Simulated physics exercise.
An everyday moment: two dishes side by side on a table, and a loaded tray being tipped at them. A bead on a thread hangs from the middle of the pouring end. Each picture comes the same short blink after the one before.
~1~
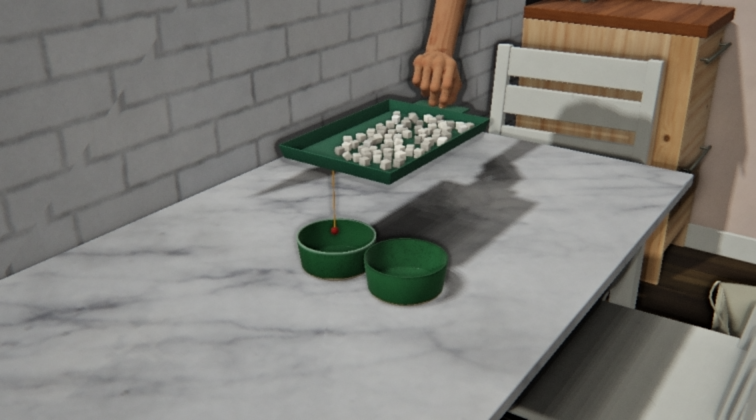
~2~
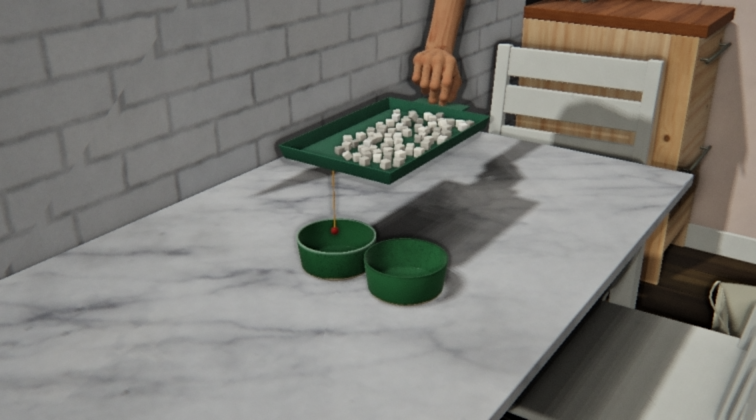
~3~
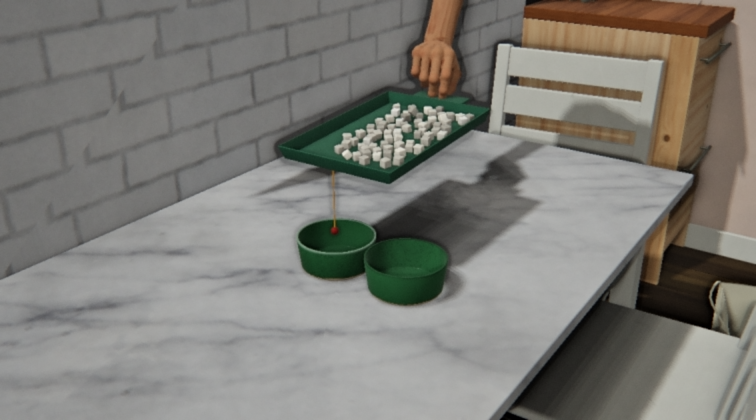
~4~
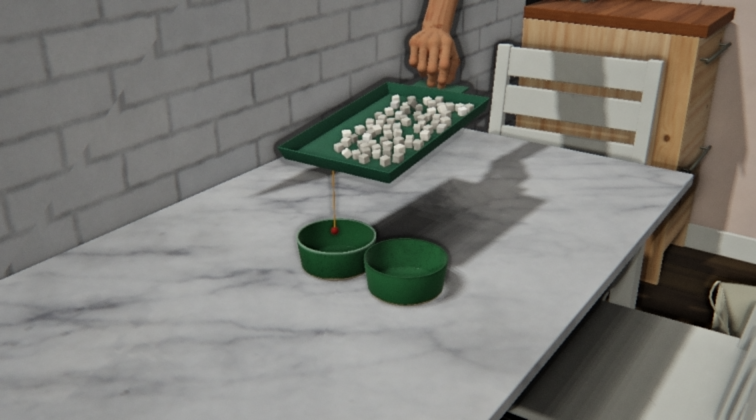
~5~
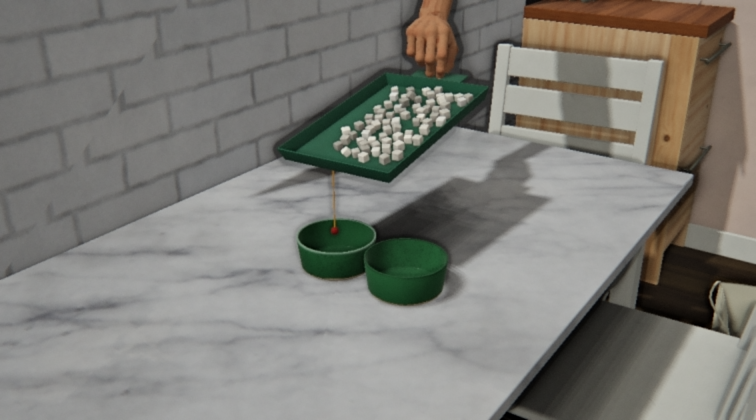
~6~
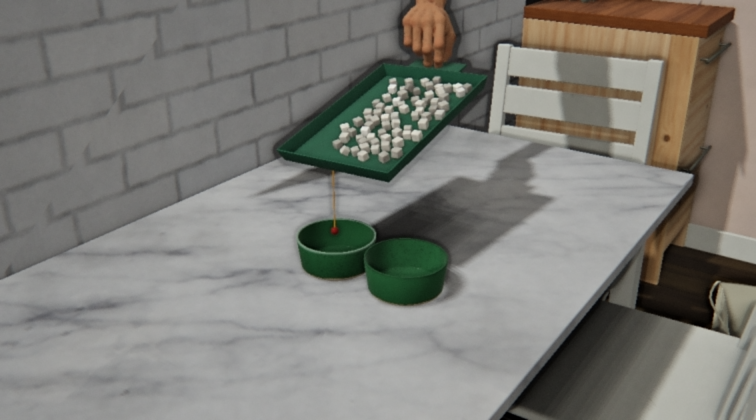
Above a marble table, a hand slowly tilts a green tray of white cubes toward two dishes.
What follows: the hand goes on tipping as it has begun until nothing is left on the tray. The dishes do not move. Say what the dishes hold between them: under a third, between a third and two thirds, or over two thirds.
Caught overall: Less than a third.
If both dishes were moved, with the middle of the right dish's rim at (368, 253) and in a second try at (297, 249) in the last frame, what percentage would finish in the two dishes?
Roughly 50 per cent, and 80 per cent.
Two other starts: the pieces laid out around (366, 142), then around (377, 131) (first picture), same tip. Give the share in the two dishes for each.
First some 0, then 10 per cent.
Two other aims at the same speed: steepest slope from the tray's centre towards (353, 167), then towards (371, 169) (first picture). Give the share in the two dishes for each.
Roughly 0 per cent, and 20 per cent.
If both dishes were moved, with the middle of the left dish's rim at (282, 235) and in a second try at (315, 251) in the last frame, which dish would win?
First the left one, then the left-hand dish.
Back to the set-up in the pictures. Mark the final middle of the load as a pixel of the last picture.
Close to (259, 283).
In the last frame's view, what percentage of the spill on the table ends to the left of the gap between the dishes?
It comes to 100 per cent or so.
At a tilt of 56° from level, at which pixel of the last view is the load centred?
At about (331, 143).
Shortly afterwards, tray tipped steeply; the whole lot on the tray.
Next, tray tipped right over; the bulk on the tray; a little outside both; only a few in the air.
Some moments later, tray tipped past a quarter turn; only a few in the left dish; all but a few outside both.
In the end, tray tipped past a quarter turn; none at all in the right dish; only a few in the left dish; all but a few outside both.
